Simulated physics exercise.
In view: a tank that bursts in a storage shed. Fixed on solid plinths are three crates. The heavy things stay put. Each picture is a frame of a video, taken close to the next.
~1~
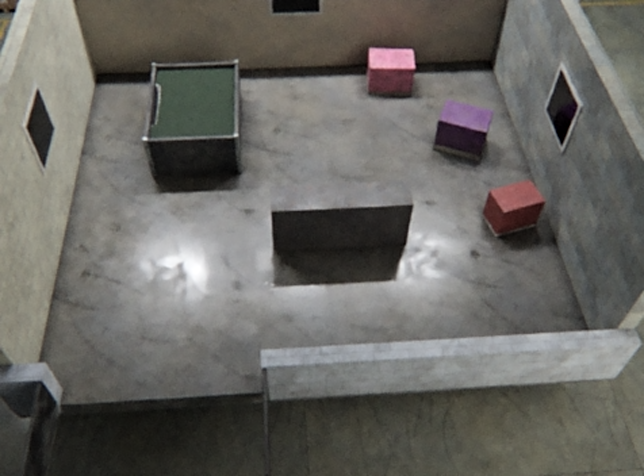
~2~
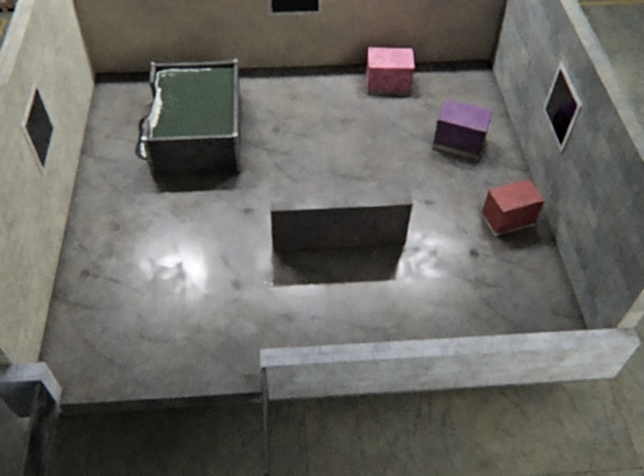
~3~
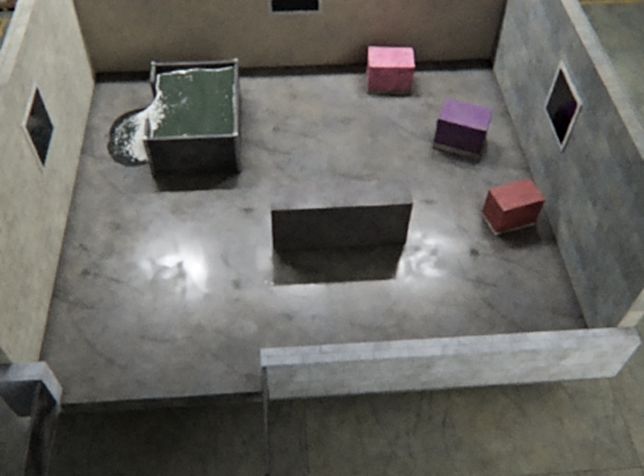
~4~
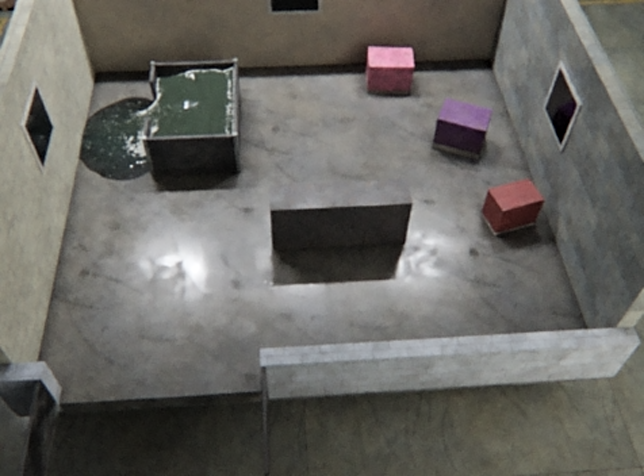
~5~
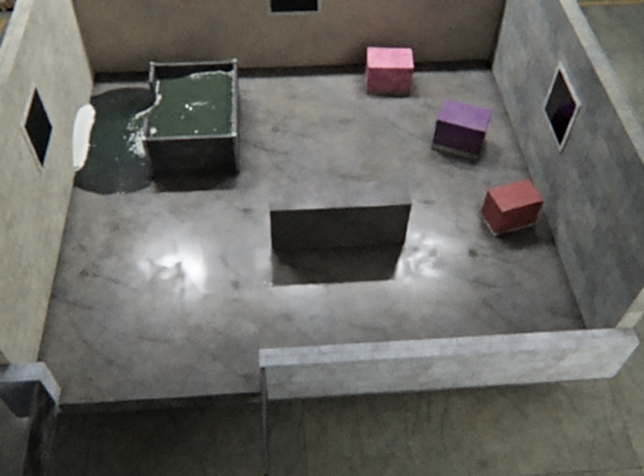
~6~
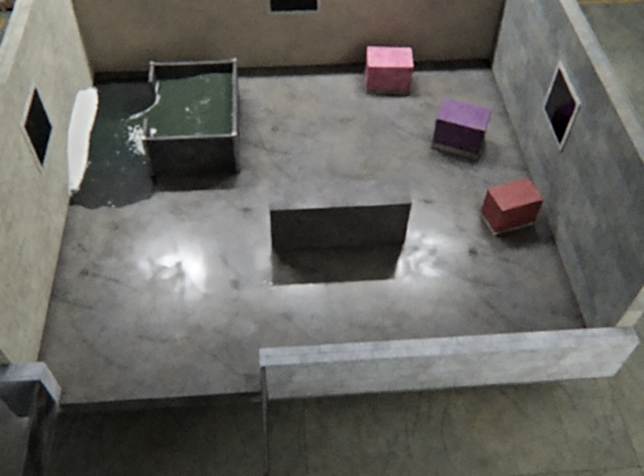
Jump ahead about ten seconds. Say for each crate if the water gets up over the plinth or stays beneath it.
At the pink crate the water gets over; at the purple crate the water stays beneath; at the red crate the water gets over.
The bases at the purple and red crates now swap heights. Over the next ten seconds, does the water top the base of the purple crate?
Note: Purple crate is flooded.
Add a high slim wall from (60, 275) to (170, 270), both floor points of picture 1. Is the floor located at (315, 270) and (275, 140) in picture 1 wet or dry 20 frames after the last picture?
As listed: Wet, not flooded.
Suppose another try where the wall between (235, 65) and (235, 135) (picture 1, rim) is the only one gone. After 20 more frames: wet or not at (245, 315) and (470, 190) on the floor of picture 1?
Going in the order you asked, the first is never reached and the second is drenched.
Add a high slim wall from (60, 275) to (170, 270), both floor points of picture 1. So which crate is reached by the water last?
Answer: The red-painted one.
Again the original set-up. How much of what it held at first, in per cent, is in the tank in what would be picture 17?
By my count, 42 per cent.
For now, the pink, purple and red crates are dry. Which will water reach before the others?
The pink-painted one comes first.
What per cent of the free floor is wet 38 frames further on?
I'd say close to 55 per cent.
A moment on, water covers 10 % of the floor; the pink crate not reached, the purple crate not reached, the red crate not reached.
Next, water covers 25 % of the floor; the pink crate not reached, the purple crate not reached, the red crate not reached.
Then, water covers 40 % of the floor; the pink crate water round its plinth, the purple crate not reached, the red crate not reached.
Later, water covers 55 % of the floor; the pink crate water round its plinth, the purple crate water round its plinth, the red crate not reached.
In the end, water covers 85 % of the floor; the pink crate was topped, the purple crate stayed above the water, the red crate was topped.
